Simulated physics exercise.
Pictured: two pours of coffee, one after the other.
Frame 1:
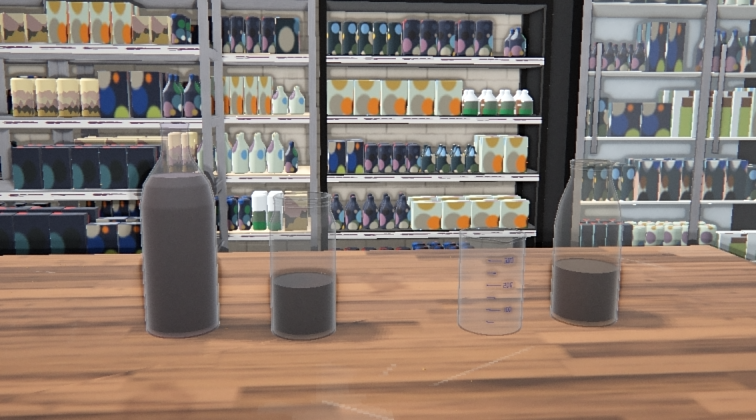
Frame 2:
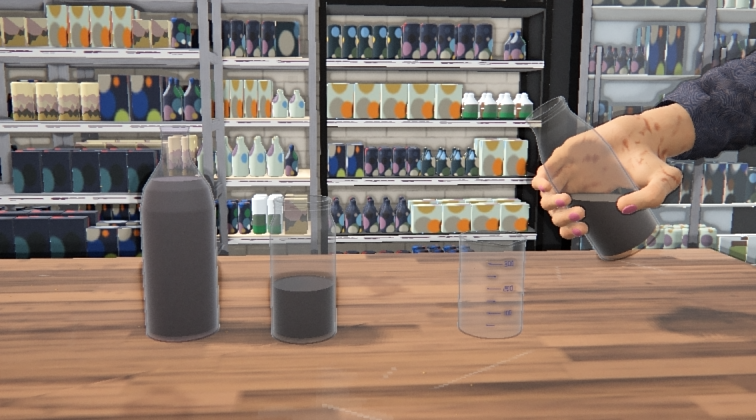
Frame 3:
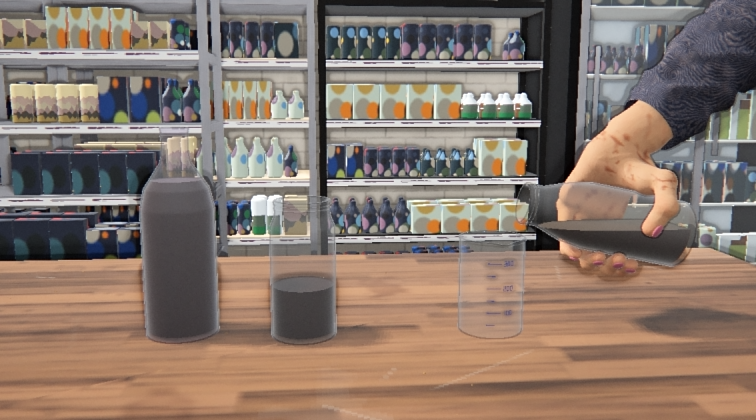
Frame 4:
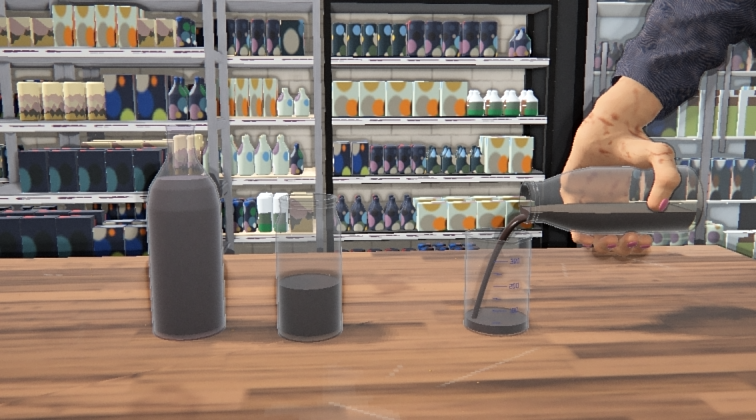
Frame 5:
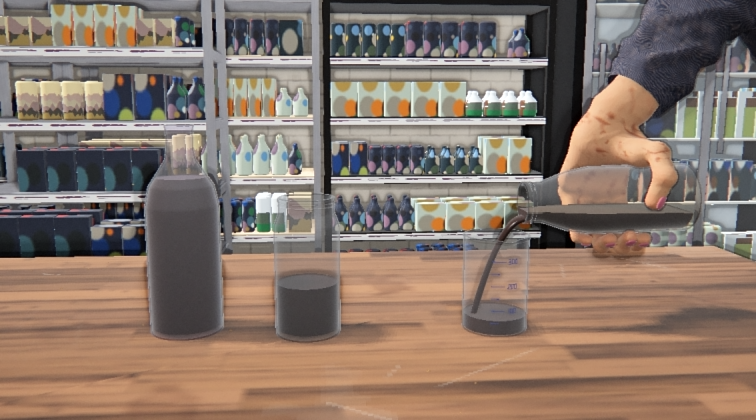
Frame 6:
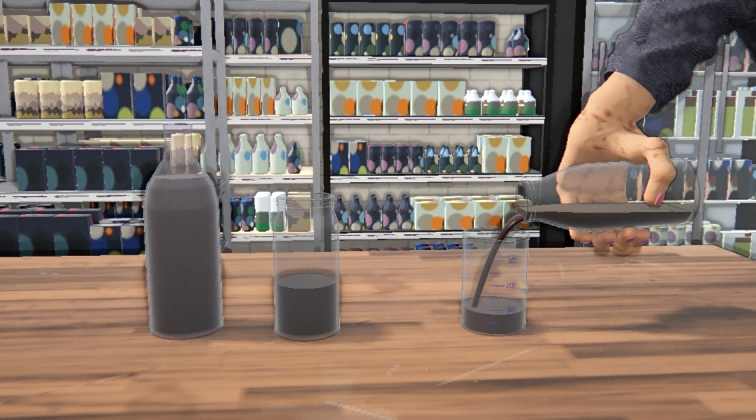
We see bottles, a jar and an empty beaker of clear glass on a wooden counter before stocked shelves; a hand lifts the right-hand bottle, tilts it leftward, and pours dark liquid into the beaker, where the level rises.
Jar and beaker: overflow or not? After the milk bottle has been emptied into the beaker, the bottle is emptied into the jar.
My prediction: The jar will let some escape over the top, the beaker will keep everything inside.
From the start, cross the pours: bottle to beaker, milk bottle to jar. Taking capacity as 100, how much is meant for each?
Taking them in order, that works out to 180 and 80 in a hundred.
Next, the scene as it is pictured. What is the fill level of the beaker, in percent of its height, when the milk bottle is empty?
Reading: Roughly 55 percent.
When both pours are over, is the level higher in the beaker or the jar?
The level ends up higher in the jar.
Soon after, the beaker is about a third full.
Later, the beaker is about half full.
In the end, the jar is full to the brim and has run over; the beaker is about half full.
